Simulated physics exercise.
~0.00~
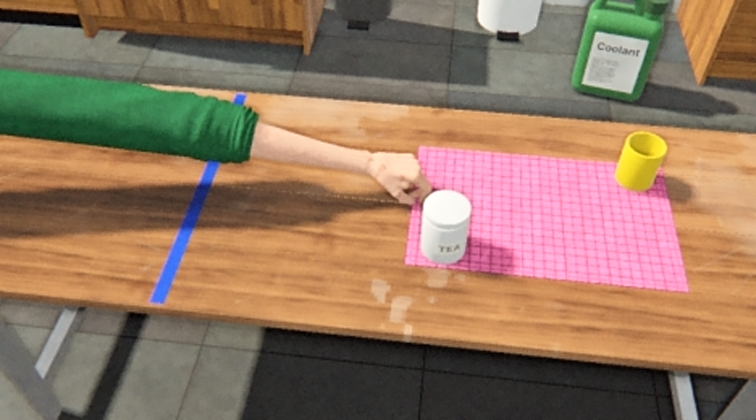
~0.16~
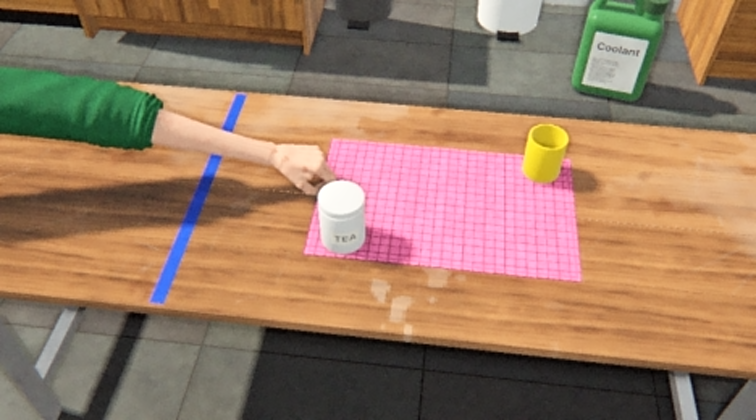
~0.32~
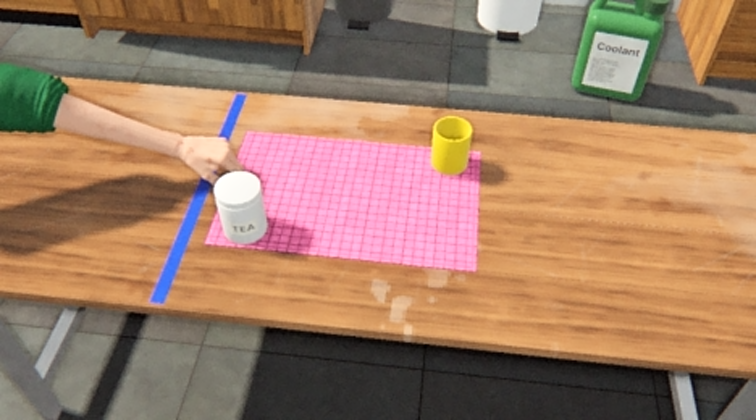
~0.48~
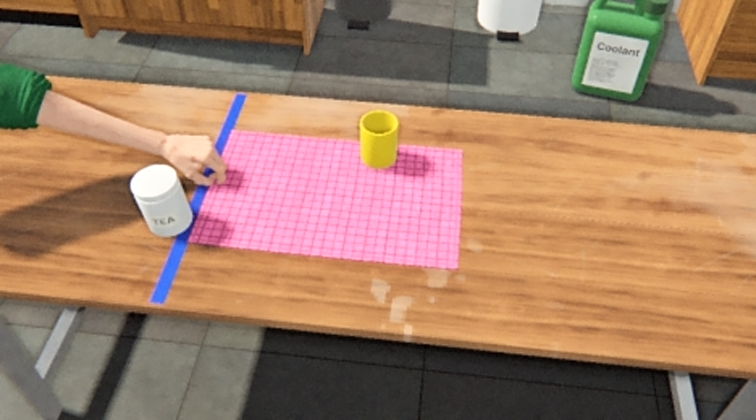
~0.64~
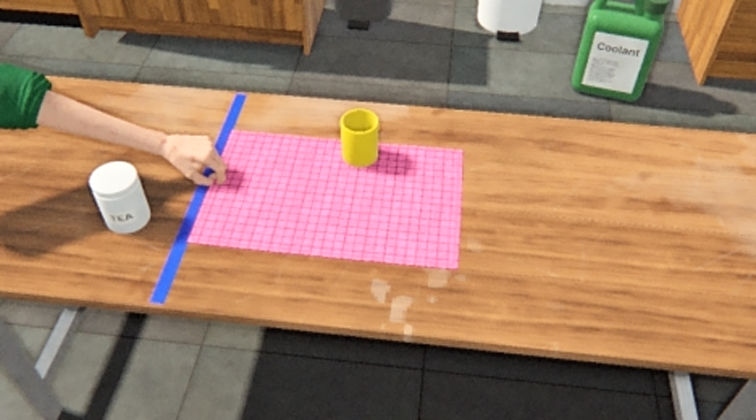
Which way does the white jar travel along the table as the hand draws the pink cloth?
The white jar travels to the left, going past the blue tape and off the pink cloth.
